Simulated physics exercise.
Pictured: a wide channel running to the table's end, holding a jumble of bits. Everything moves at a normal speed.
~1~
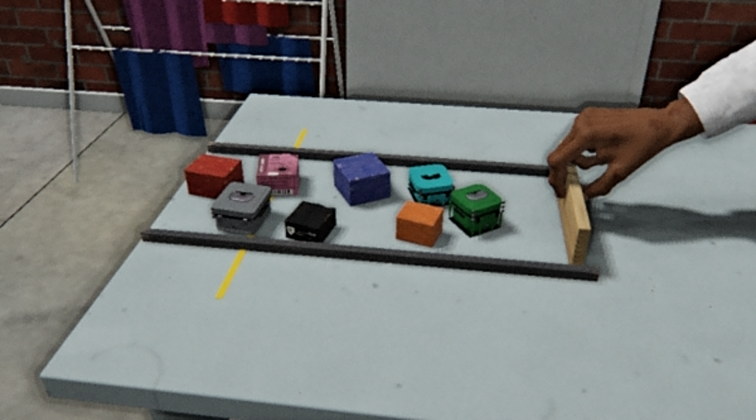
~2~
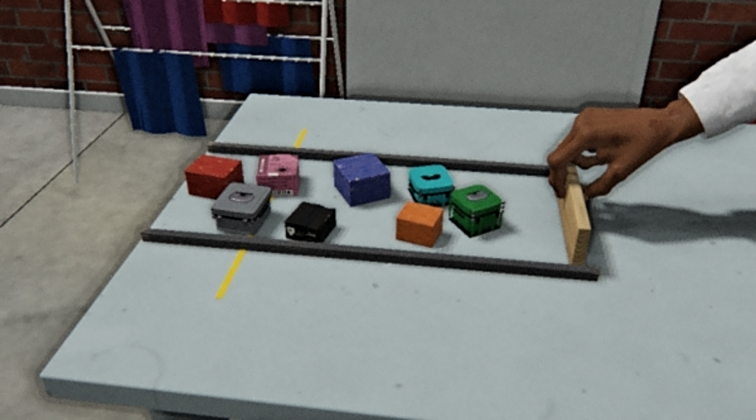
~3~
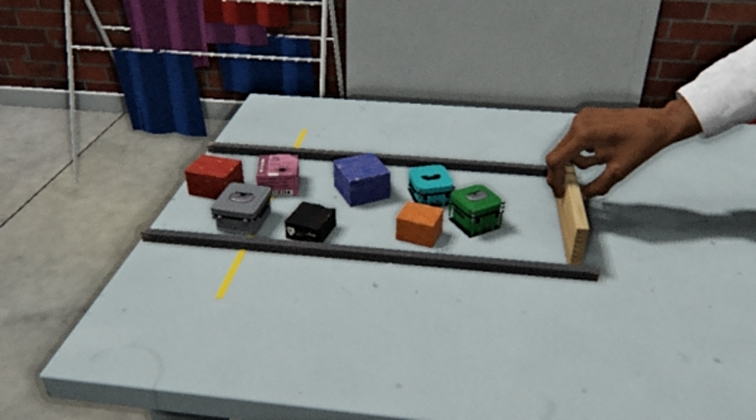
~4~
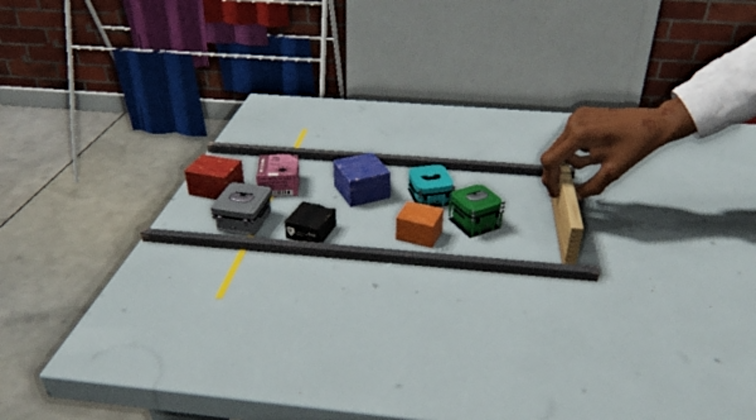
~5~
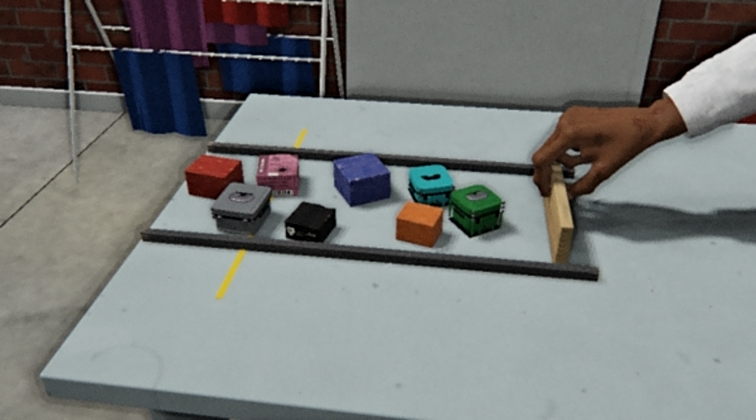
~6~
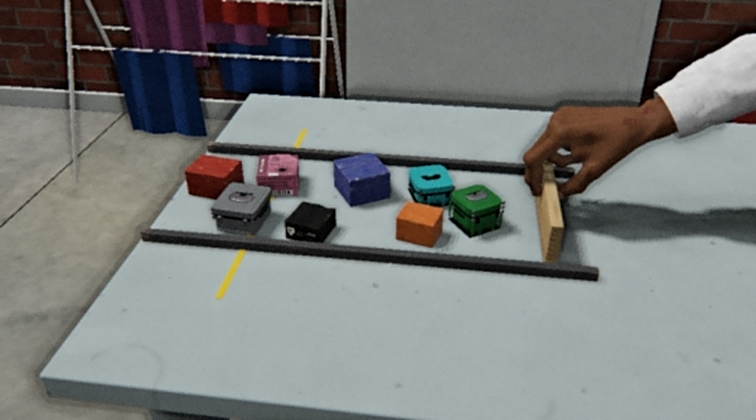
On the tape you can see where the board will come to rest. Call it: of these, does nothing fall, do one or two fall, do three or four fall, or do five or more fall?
One or two fall.
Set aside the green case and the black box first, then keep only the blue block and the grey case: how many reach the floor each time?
The first count is 2 and the second is 1.
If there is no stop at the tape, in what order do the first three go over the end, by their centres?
It's the red block, followed by the pink box, with the grey case after.
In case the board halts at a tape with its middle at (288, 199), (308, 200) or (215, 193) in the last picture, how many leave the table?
Taken one after another, the numbers are 1, 1 and 5.
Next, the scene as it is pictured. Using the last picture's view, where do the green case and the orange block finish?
Same order as the question: First (250, 186), second (237, 208).
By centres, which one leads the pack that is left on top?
I'd say the grey case.
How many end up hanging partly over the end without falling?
The number is 1.
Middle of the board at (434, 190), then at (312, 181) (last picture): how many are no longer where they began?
3 and 8.
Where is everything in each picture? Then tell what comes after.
Red block (215, 177); grey case (243, 209); pink box (279, 175); board (570, 200); tape (271, 197), in the first picture.
Grey case (243, 209); turquoise case (430, 187), in the second picture.
Pink box (279, 175); green case (475, 210), in the third picture.
Red block (215, 177); blue block (362, 179), in the fourth picture.
Grey case (243, 209); board (555, 199), in the fifth picture.
Red block (215, 177); grey case (243, 209); pink box (279, 175); board (546, 198); tape (271, 197), in the sixth picture.
Early on, none off yet; red block at rest near (215, 177); grey case at rest near (243, 209); pink box at rest near (279, 175).
Finally, the number that fall off is one or two; lost, pink box and red block.
